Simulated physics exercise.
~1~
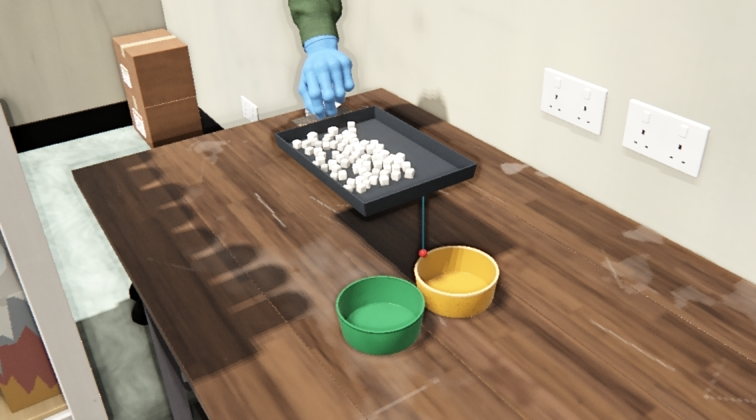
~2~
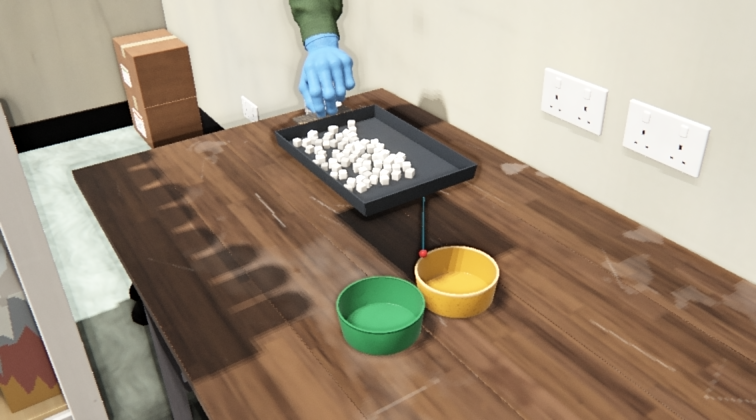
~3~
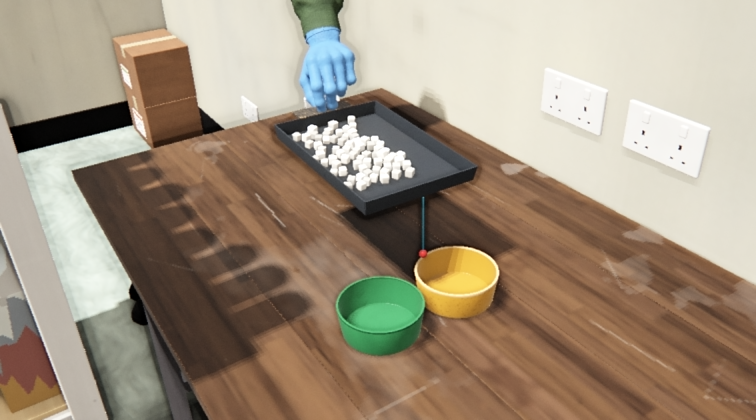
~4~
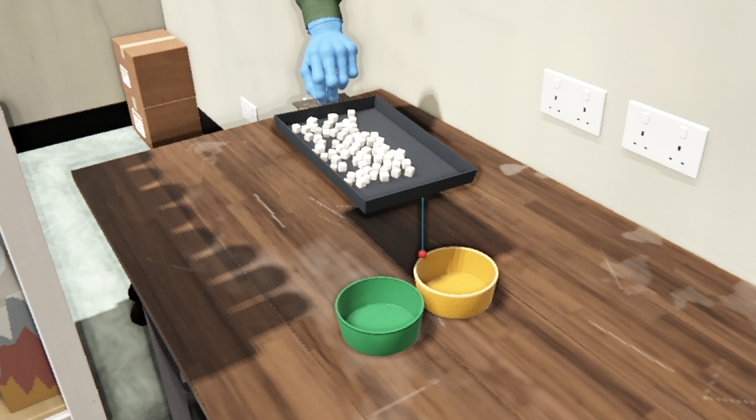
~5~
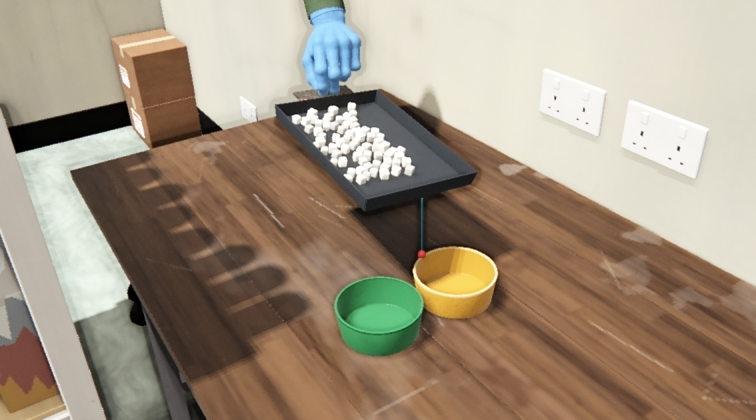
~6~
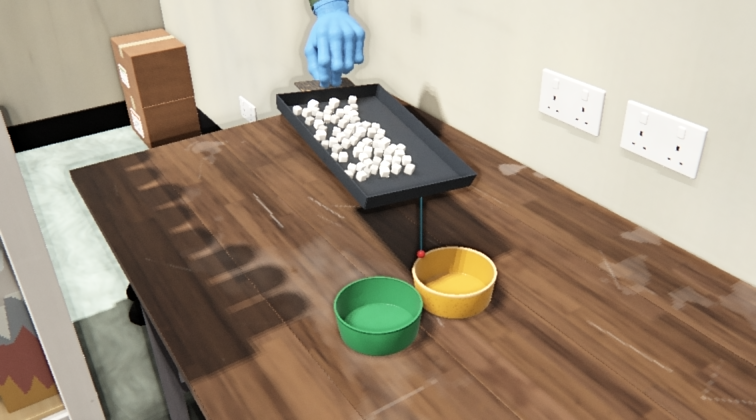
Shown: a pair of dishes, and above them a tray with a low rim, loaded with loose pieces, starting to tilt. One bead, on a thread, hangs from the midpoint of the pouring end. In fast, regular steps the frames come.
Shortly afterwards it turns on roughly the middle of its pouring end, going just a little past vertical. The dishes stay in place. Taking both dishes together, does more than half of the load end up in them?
No.
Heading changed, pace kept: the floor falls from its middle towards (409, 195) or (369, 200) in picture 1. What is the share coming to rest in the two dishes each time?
In order, some 60 % and some 50 %.
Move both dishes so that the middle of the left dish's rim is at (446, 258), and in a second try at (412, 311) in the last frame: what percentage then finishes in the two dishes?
Trial 1 near 80 percent, trial 2 near 30 percent.
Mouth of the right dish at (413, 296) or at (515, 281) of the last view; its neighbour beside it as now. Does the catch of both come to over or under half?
Catch, run one: Below the halfway mark; run two: Below the halfway mark.
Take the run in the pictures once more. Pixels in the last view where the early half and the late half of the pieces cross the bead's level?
Initially about (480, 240); subsequently about (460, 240).
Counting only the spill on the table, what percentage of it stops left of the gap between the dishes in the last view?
That would be roughly 0 per cent.
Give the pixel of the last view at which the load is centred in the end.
Once it all stops, the middle lies near (483, 276).
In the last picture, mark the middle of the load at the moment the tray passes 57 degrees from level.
The centre of the load shows up near (433, 161) in the last view.
Shortly afterwards, tray tipped steeply; the whole lot on the tray.
Next, tray tipped right over; all but a few on the tray; only a few outside both.
Some moments later, tray tipped past a quarter turn; near a third in the right dish; near two thirds outside both.
In the end, tray tipped past a quarter turn; none at all in the left dish; near a third in the right dish; near two thirds outside both.
